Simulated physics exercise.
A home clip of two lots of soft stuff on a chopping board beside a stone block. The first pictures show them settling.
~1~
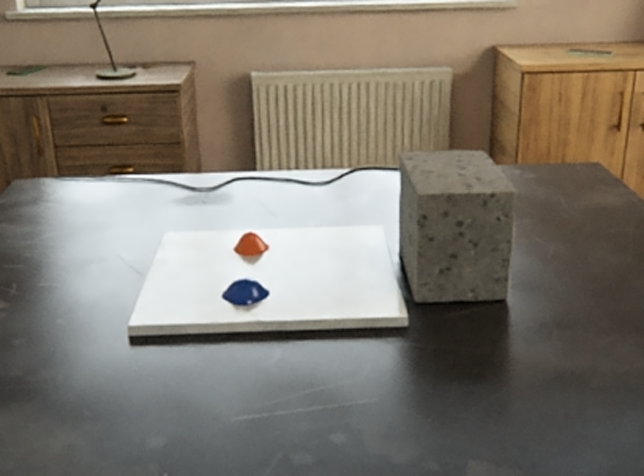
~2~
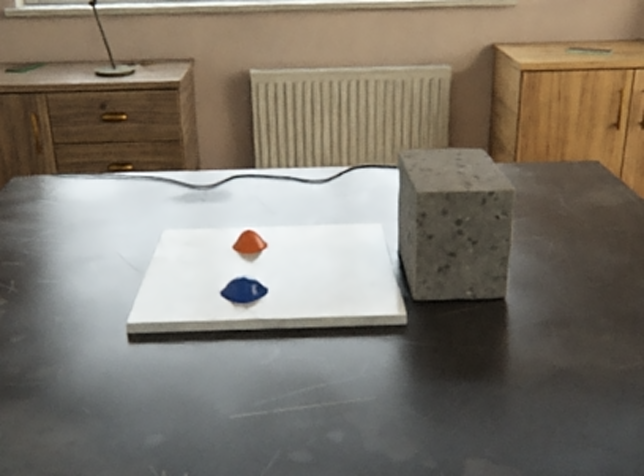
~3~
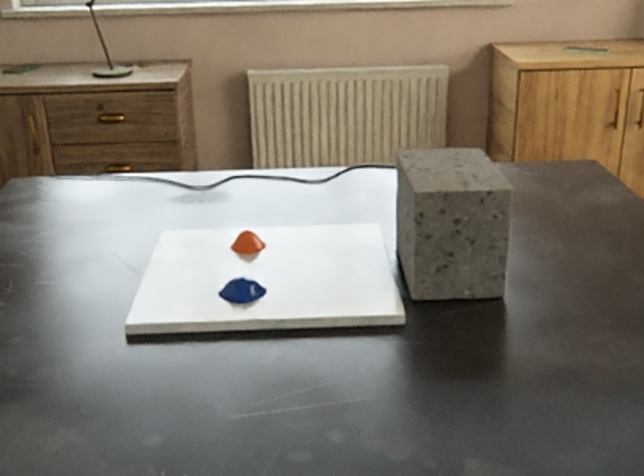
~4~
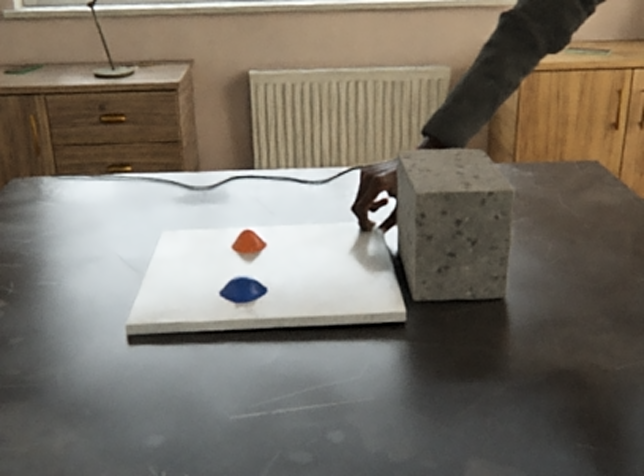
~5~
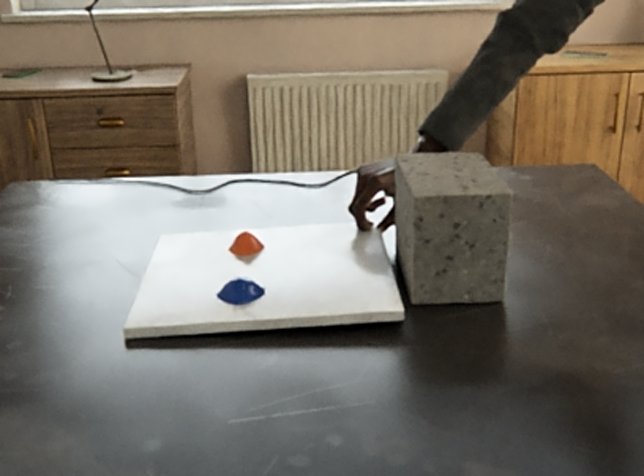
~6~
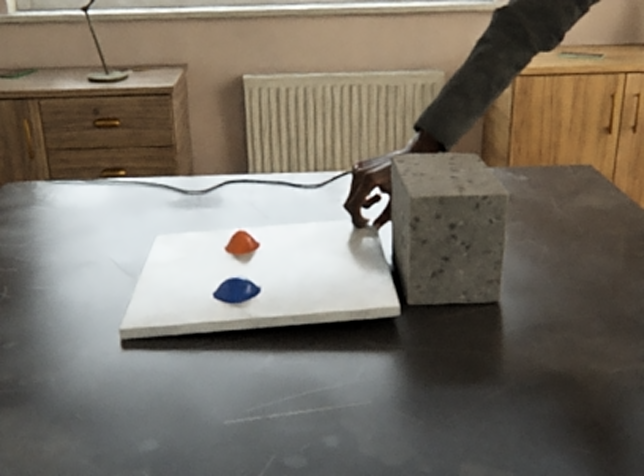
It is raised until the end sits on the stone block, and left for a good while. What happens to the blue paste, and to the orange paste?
As for the blue paste, it holds its ground; the orange paste holds its ground.
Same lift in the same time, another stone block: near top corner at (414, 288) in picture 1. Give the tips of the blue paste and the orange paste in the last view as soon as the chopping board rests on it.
At (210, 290), and at (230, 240).
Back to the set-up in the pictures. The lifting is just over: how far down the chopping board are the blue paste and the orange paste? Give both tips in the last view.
In turn (196, 260) and (210, 216).
Next, slope about 29°; the blue paste has not moved; the orange paste has not moved.
After that, the blue paste has not moved; the orange paste has not moved.
Finally, slope about 29°; the blue paste has not moved; the orange paste has not moved.
